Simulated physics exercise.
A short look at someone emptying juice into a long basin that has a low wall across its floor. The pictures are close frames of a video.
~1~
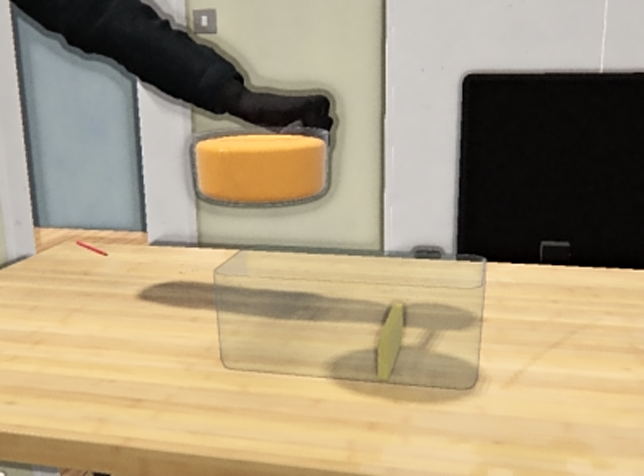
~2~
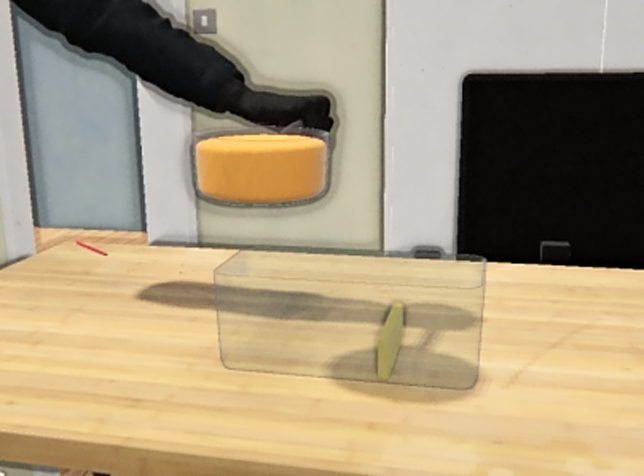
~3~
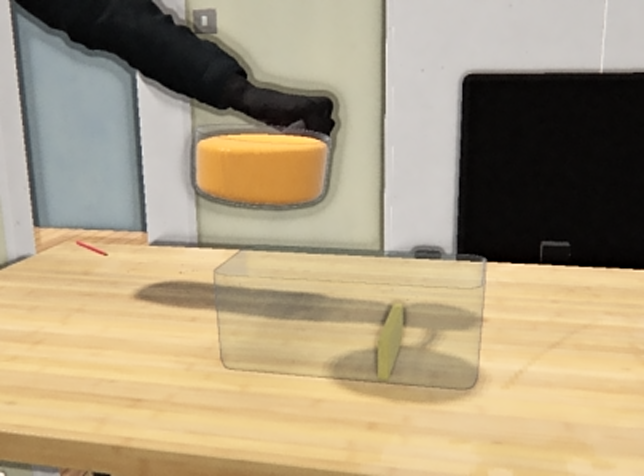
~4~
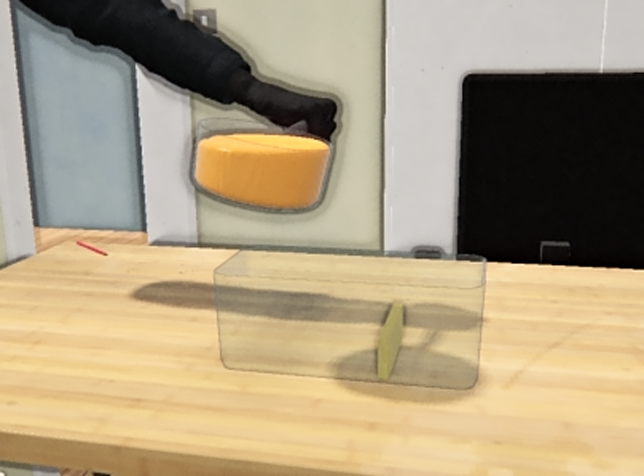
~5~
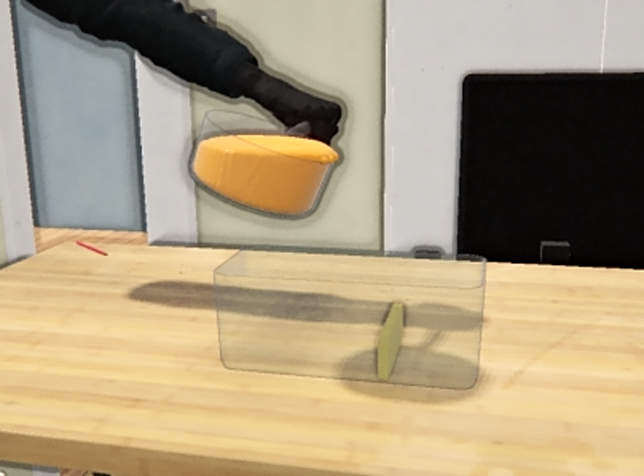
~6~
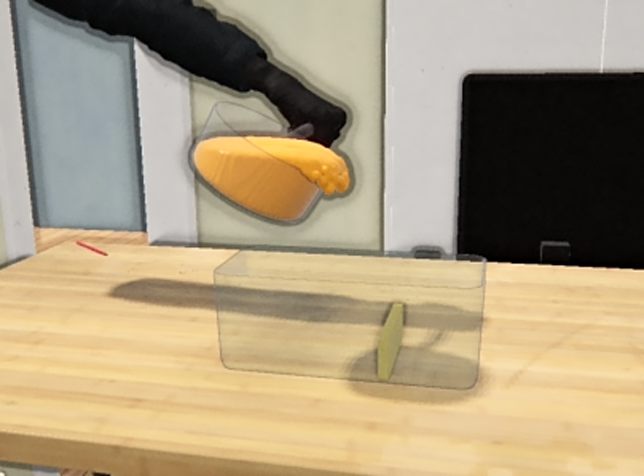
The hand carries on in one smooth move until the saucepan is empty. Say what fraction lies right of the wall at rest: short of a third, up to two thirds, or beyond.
It comes to not even a third.
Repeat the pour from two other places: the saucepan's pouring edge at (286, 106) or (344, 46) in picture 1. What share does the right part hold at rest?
In turn 15 and 50 in a hundred.
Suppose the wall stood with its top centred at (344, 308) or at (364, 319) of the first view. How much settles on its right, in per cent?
Near 70 % and 50 %.
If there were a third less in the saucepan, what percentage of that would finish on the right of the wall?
Close to 5 per cent.
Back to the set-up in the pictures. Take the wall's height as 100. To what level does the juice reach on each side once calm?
The left part 60 per cent, the right part 40.
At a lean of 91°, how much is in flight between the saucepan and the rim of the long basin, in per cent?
About 30 per cent.
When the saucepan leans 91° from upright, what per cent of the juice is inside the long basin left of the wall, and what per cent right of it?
Left: 30 %. Right: 20 %.
A moment on, the saucepan is tipped on its side and 20 per cent is still to pour, 30 is left of the wall and 21 right of it.
Next, the saucepan is tipped right over and 3 per cent is still to pour, 63 is left of the wall and 24 right of it.
Then the saucepan is tipped right over and 0 per cent is still to pour, 67 is left of the wall and 25 right of it.
Later the saucepan is tipped right over and 0 per cent is still to pour, 67 is left of the wall and 25 right of it.
At rest 67 per cent lies left of the wall, 25 right of it and 8 outside.
